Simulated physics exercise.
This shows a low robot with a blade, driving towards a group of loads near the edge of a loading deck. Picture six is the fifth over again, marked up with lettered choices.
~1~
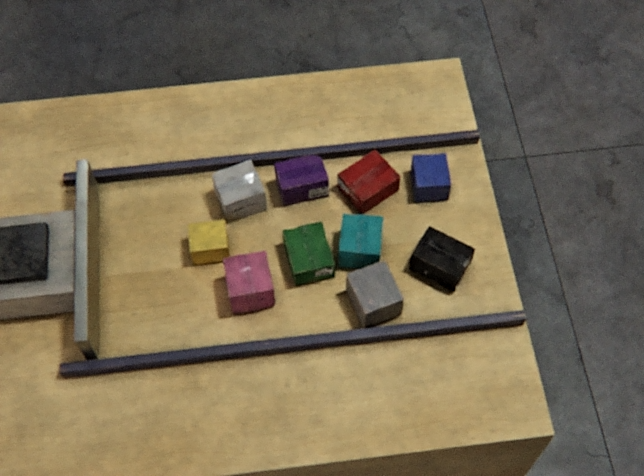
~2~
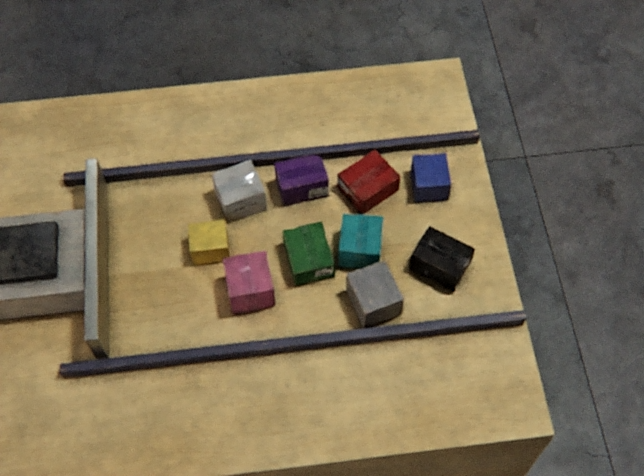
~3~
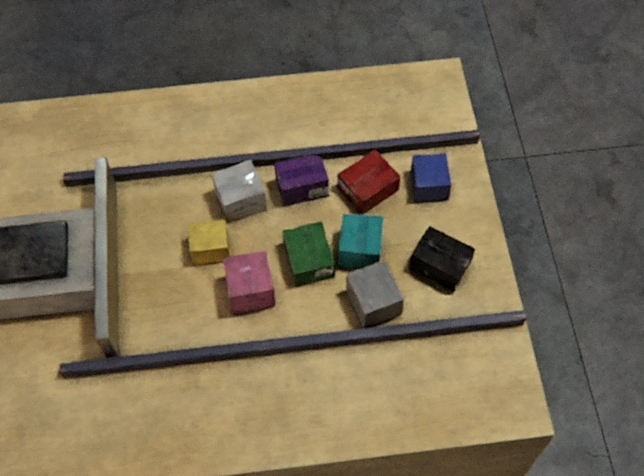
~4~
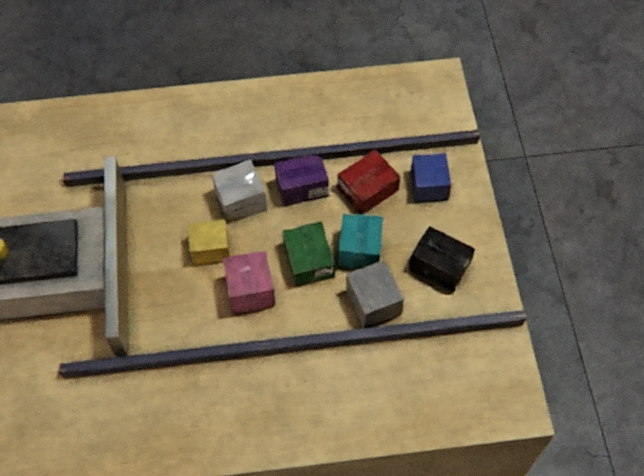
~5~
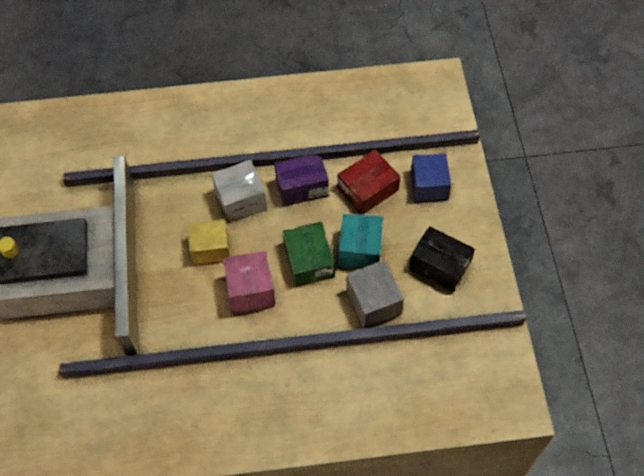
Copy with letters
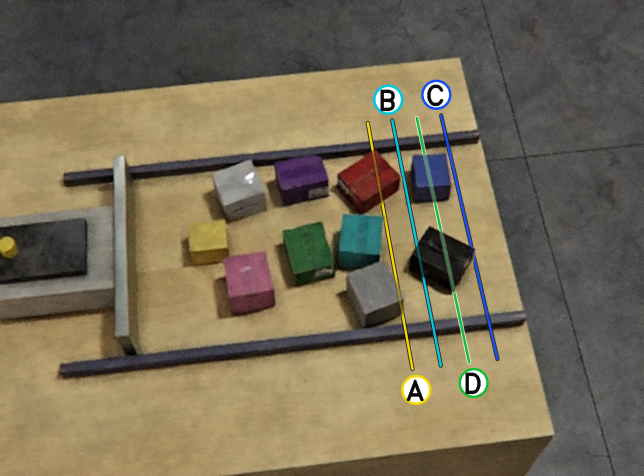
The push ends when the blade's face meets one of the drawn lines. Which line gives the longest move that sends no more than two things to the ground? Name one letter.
No farther than A.
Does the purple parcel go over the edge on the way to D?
Yes.
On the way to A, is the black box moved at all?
Yes.
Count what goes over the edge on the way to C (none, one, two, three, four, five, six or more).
In all, six or more.
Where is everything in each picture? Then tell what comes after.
The first picture shows grey crate (374, 295); yellow crate (209, 242); red parcel (369, 182).
The second picture shows robot (19, 252); blue crate (430, 178).
The third picture shows robot (29, 251); turquoise parcel (361, 241).
The fourth picture shows robot (40, 250); pink box (250, 282).
The fifth picture shows robot (49, 249); black box (442, 259); grey crate (374, 295); yellow crate (209, 242).
On the copy, A at (388, 237); B at (415, 234); C at (467, 228); D at (441, 231).
On A. First, robot (147, 238); white box (245, 192); yellow crate (246, 238).
Then, robot (244, 228); blue crate (468, 175); black box (450, 260).
Finally, robot (317, 220); blue crate over the edge; red parcel over the edge; two fallen.
By contrast, B drops four; C drops seven; D drops seven.
